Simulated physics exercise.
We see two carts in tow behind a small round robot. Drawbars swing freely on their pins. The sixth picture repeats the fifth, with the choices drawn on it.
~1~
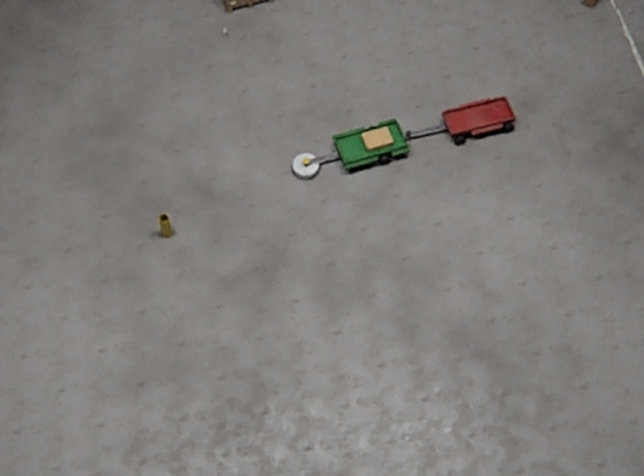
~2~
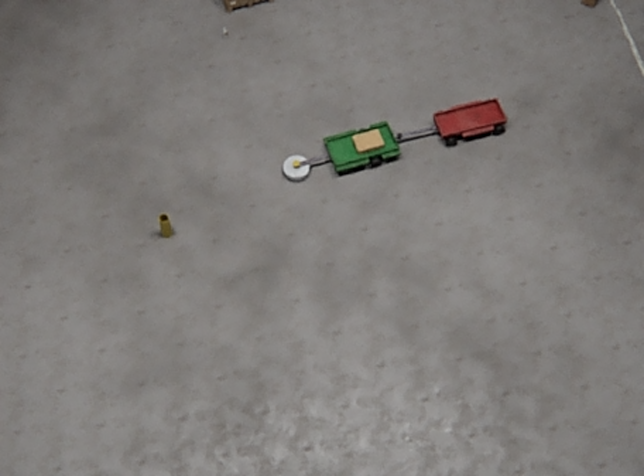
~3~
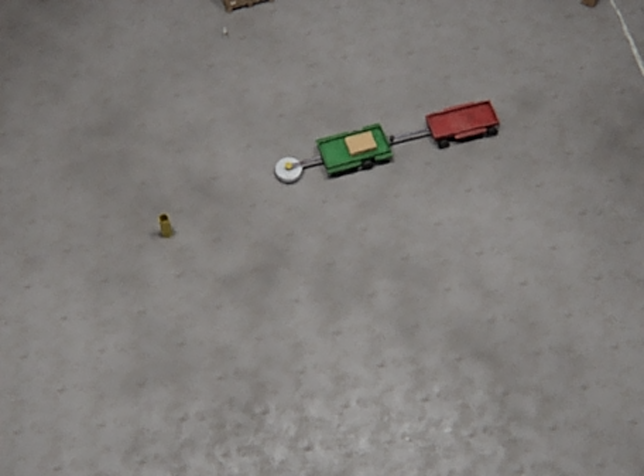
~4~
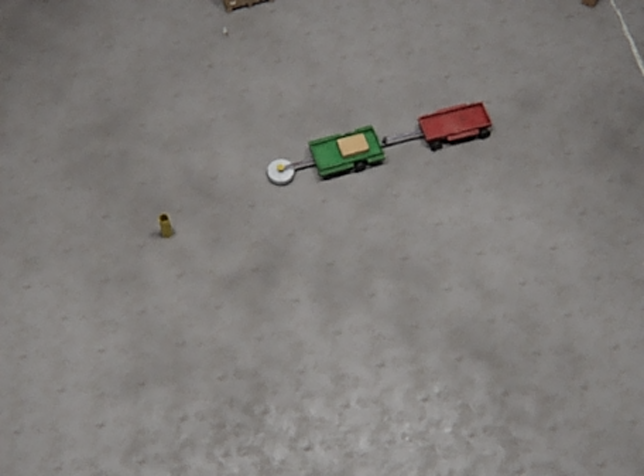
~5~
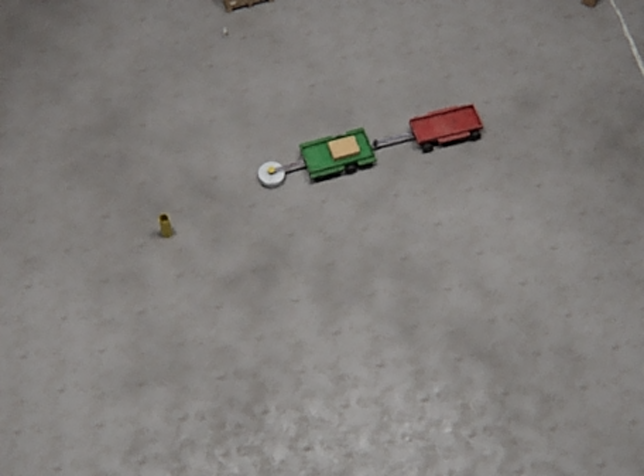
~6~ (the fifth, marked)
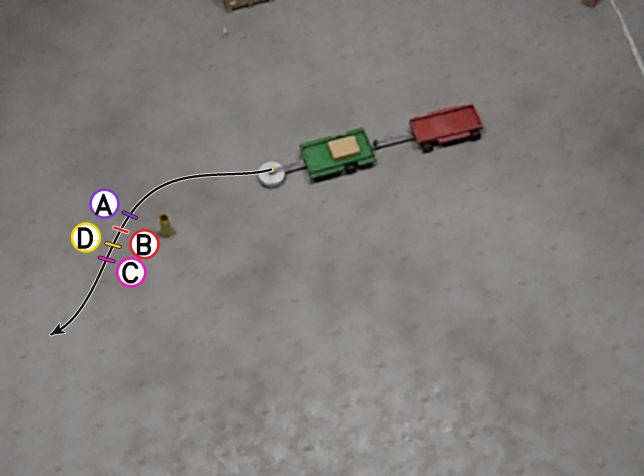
The clip shows a small round white robot slowly towing a green cart carrying a tan block, with a red cart behind it, leftward and slightly downward across a grey floor, while a small yellow post stands still.
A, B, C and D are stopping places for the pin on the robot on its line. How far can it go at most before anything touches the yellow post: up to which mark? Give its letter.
A is the last safe stop.
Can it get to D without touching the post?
No.
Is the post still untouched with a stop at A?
For that mark, yes.
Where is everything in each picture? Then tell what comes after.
In the first picture, robot (306, 165); green cart (371, 143); red cart (479, 116).
In the second picture, robot (297, 167); green cart (362, 145); red cart (470, 118); yellow post (168, 234).
In the third picture, robot (289, 169); green cart (354, 148); red cart (462, 120); yellow post (168, 234).
In the fourth picture, robot (281, 171); green cart (347, 150); red cart (455, 122); yellow post (168, 234).
In the fifth picture, robot (272, 174); green cart (337, 152); red cart (446, 124); yellow post (168, 234).
On the marked copy, A at (130, 215); B at (121, 230); C at (106, 259); D at (113, 245); the route from (271, 170) via (132, 213) to (51, 335).
Following A. Soon after the start, robot (218, 179), last cart (397, 137).
Later, robot (165, 189), last cart (347, 149).
In the end, robot (131, 219), last cart (306, 157); nothing has been touched.
As for the rest, B is too far, the post has been hit; C is too far, the post has been hit; D is too far, the post has been hit.
